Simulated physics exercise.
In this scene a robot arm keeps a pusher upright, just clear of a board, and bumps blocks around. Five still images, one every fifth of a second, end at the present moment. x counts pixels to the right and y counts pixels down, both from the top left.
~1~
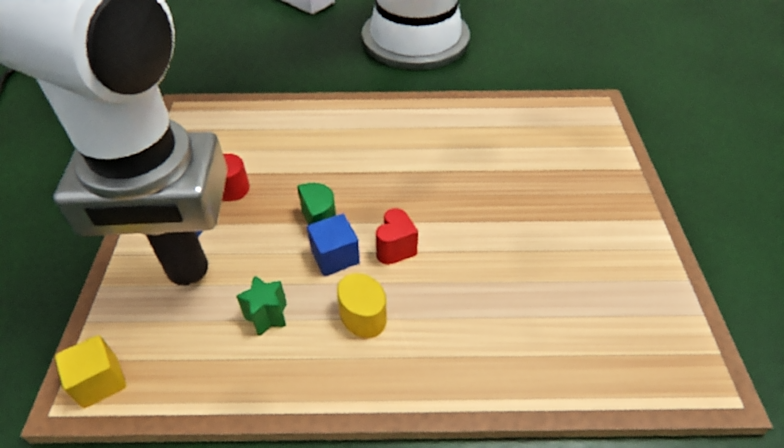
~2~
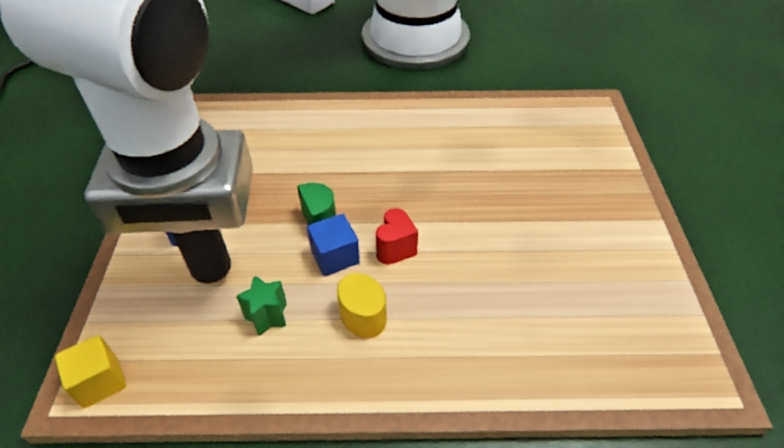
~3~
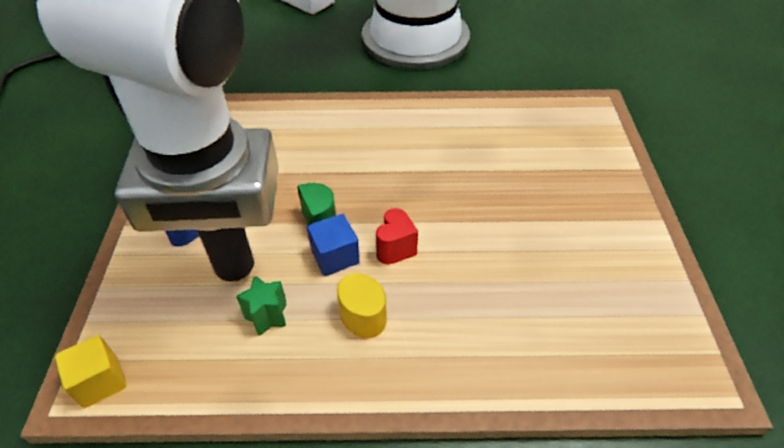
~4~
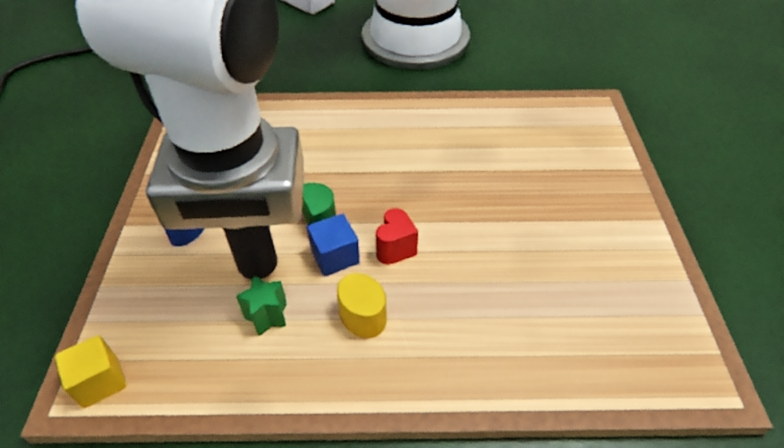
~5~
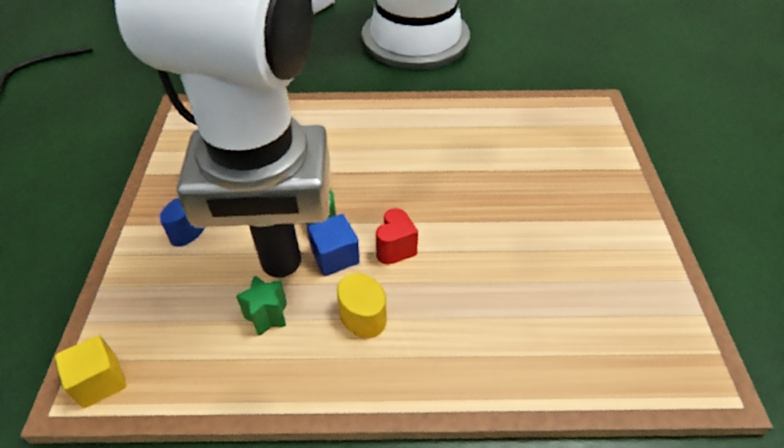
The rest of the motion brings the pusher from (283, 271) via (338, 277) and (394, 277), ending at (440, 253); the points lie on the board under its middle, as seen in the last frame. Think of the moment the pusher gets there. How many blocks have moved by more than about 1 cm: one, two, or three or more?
The result: Two blocks.
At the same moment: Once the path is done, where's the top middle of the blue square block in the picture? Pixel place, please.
Located at (359, 222).
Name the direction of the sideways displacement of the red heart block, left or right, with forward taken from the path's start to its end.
It moves left.
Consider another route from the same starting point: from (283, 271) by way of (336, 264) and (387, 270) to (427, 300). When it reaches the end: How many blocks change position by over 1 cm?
Moved: Exactly two.
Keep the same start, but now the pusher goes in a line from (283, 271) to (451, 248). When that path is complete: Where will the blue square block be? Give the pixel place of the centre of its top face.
My best guess is (483, 205).
The first path, step by step. One third of the way, pusher (338, 269); blue square block (356, 225), turned 40° anticlockwise.
Two thirds of the way, pusher (395, 269); blue square block (359, 222), turned 50° anticlockwise; yellow oval (364, 297); red heart block (402, 220).
At the end, pusher (441, 245); green star still; blue square block (359, 222), turned 50° anticlockwise; yellow oval (364, 297); red heart block (406, 212), turned 20° anticlockwise.
